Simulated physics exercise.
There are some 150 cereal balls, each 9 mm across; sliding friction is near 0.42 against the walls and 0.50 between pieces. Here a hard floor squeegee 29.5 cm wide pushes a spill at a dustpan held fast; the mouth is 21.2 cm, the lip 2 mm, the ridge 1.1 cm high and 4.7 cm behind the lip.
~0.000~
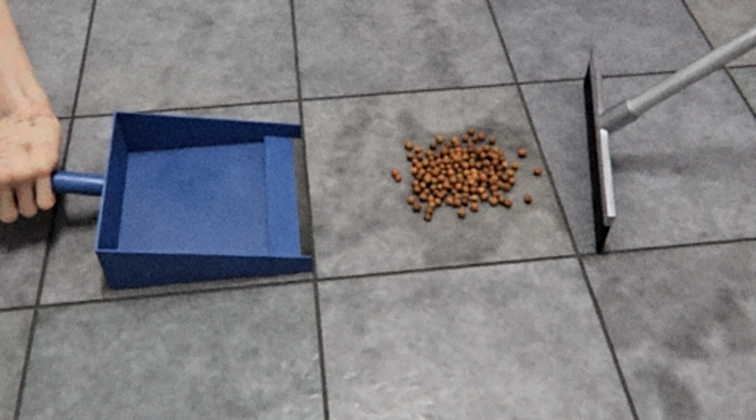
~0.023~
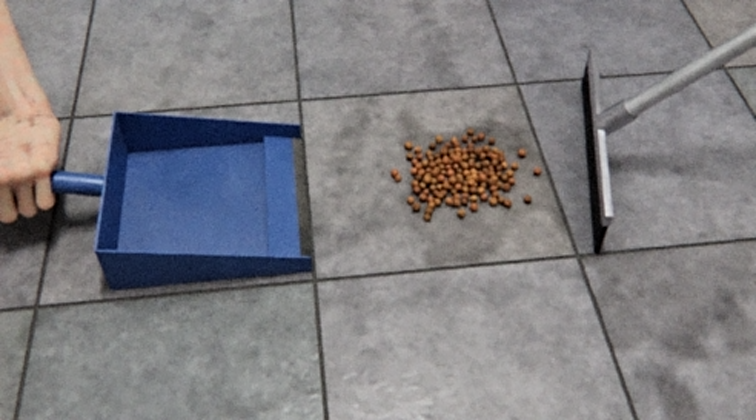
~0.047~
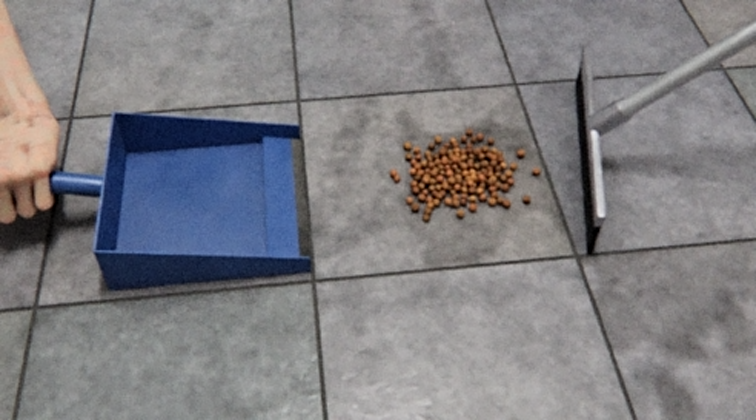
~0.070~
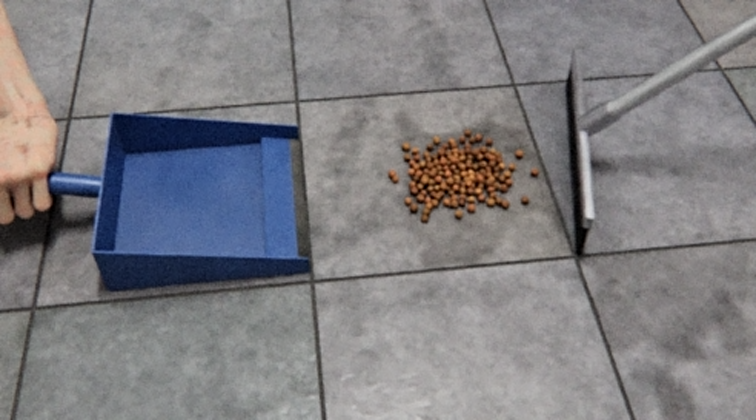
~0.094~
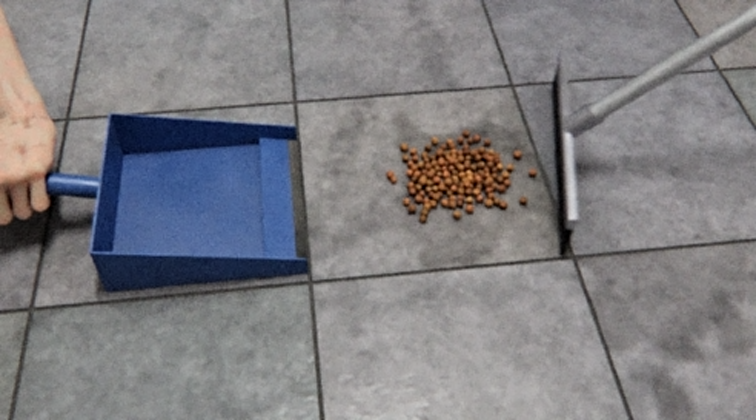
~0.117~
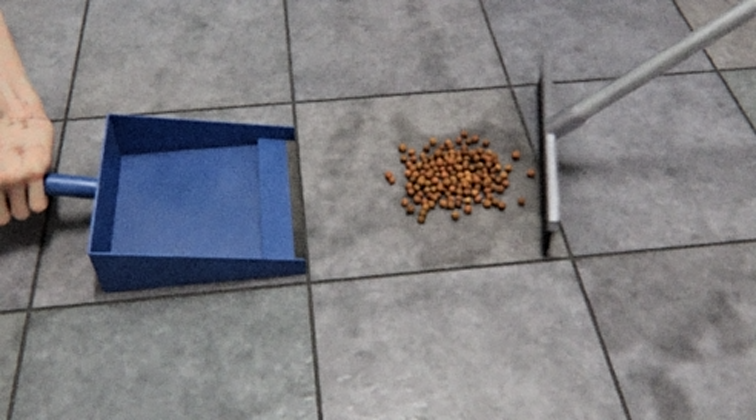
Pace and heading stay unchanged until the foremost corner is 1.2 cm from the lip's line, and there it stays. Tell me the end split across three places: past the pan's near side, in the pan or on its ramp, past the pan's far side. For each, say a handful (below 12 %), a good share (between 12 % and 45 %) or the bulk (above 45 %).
Split: Past the pan's near side a handful, in the pan or on its ramp a good share, past the pan's far side a good share.
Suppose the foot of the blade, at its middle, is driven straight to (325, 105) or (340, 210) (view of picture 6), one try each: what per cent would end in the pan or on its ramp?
The two tries give roughly 25 and 20 %.
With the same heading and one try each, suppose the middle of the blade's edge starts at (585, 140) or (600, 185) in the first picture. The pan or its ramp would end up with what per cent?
35 and 25 per cent, roughly.
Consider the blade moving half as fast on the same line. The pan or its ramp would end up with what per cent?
In that case close to 20 per cent.
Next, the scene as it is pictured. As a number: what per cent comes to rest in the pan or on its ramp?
I reckon around 30 in a hundred.
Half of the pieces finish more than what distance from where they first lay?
20 cm or so.
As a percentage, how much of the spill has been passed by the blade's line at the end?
Close to 0 percent.
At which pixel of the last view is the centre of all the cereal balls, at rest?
Estimated resting centre: Around (297, 173).
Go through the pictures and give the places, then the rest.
Blade from (609, 220) to (594, 55), moved 0.0 cm, 0 of the pieces shifted so far; middle of the pieces at (460, 172); pan at (198, 209), in the first frame.
Blade from (607, 220) to (591, 56), moved 0.2 cm, 0 of the pieces shifted so far; middle of the pieces at (459, 172), in the second frame.
Blade from (600, 221) to (585, 56), moved 0.9 cm, 0 of the pieces shifted so far; middle of the pieces at (458, 172), in the third frame.
Blade from (588, 222) to (575, 57), moved 2.0 cm, 0 of the pieces shifted so far; middle of the pieces at (457, 173), in the fourth frame.
Blade from (571, 224) to (561, 58), moved 3.7 cm, 0 of the pieces shifted so far; middle of the pieces at (455, 173), in the fifth frame.
Blade from (553, 225) to (545, 60), moved 5.6 cm, 0 of the pieces shifted so far; middle of the pieces at (453, 174); pan at (191, 212). The blade's pace is about 0.83 m/s, heading 3 degrees away from the viewer's side, in the sixth frame.
After 0.28 s, middle of the blade 17 cm from the lip; 0 % over the lip, far side 5 %, near side 0 %.
Then, at 0.39 s, middle of the blade 8 cm from the lip; 0 % over the lip, far side 15 %, near side 0 %.
After 0.63 s, middle of the blade 5 cm from the lip; 30 % over the lip, far side 20 %, near side 0 %.
At rest (1.3 s), near side 0 %, pan 30 %, far side 20 %, in front of the lip or behind the blade 50 %.
